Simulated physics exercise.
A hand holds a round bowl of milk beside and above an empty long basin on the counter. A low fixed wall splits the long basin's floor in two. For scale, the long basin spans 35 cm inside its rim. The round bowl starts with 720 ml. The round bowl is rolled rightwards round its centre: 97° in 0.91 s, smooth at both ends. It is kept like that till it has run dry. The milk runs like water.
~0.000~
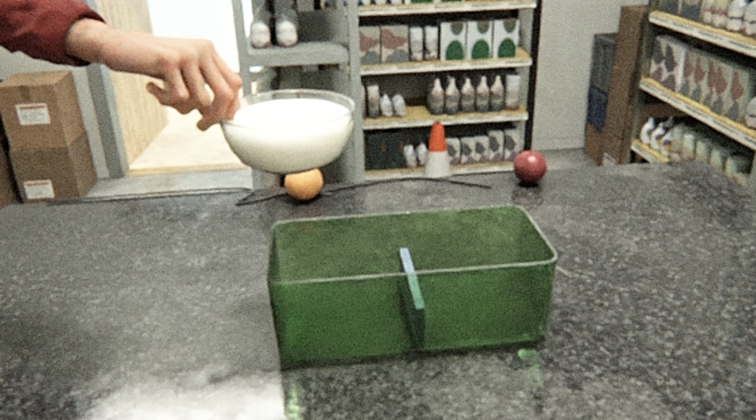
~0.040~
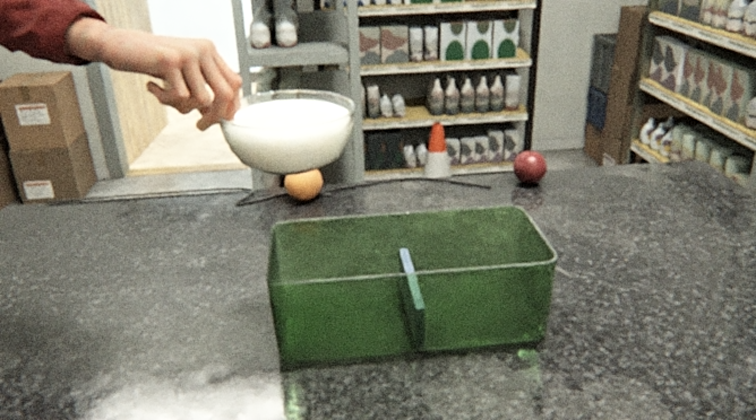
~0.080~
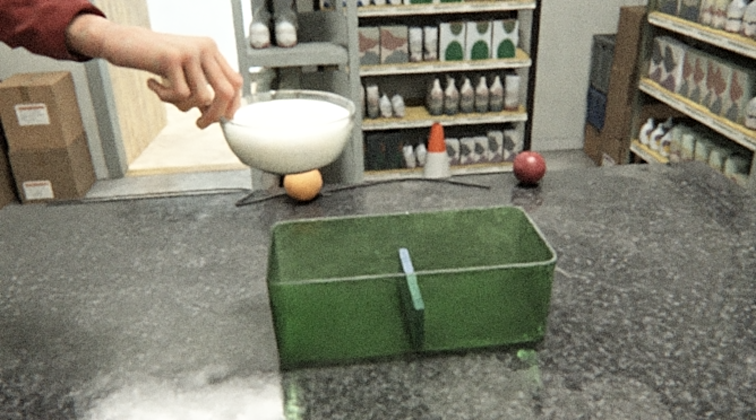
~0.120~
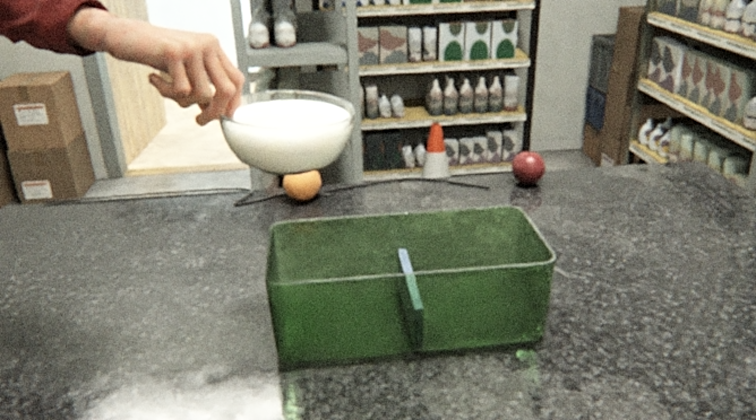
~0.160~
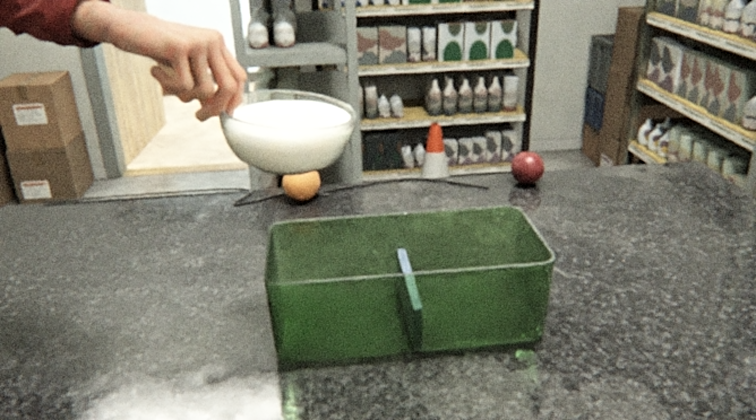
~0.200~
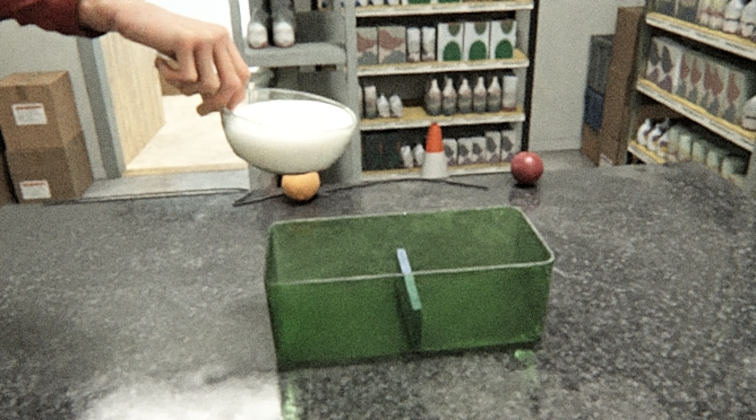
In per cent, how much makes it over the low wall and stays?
About 50 per cent.
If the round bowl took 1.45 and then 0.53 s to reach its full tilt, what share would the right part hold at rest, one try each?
In turn about 55 and 35 per cent.
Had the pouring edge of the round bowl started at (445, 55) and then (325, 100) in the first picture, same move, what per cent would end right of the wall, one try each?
In turn about 90 and 10 per cent.
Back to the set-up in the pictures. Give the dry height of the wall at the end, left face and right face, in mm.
Some 46 mm on the left and 44 mm on the right.
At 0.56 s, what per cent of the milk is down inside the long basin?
Near 16 in a hundred.
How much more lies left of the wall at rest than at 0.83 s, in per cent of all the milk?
Some 10 per cent.
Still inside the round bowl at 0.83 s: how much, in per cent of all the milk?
Near 4 in a hundred.
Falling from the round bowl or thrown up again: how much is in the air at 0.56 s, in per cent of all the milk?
Some 42 per cent.
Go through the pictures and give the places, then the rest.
The first frame shows tilt 0°; pouring edge (353, 106); surface from (223, 120) to (351, 112); the long basin's rim runs from (270, 252) to (539, 232); the wall's top is at (411, 277).
The second frame shows tilt 0°; pouring edge (353, 107); surface from (223, 120) to (351, 113).
The third frame shows tilt 2°; pouring edge (354, 108); surface from (223, 119) to (351, 114).
The fourth frame shows tilt 4°; pouring edge (354, 111); surface from (223, 118) to (351, 115).
The fifth frame shows tilt 7°; pouring edge (354, 115); surface from (224, 117) to (352, 115).
The sixth frame shows tilt 11°; pouring edge (355, 119); surface from (225, 118) to (353, 116).
After 0.56 s the tilt is 66° and 42 per cent is still to pour, 6 is left of the wall and 10 right of it.
After 0.83 s the tilt is 95° and 4 per cent is still to pour, 38 is left of the wall and 50 right of it.
After 1.11 s the tilt is 97° and 0 per cent is still to pour, 49 is left of the wall and 50 right of it.
After 1.41 s the tilt is 97° and 0 per cent is still to pour, 49 is left of the wall and 50 right of it.
In the end 49 per cent lies left of the wall, 50 right of it and 1 outside.
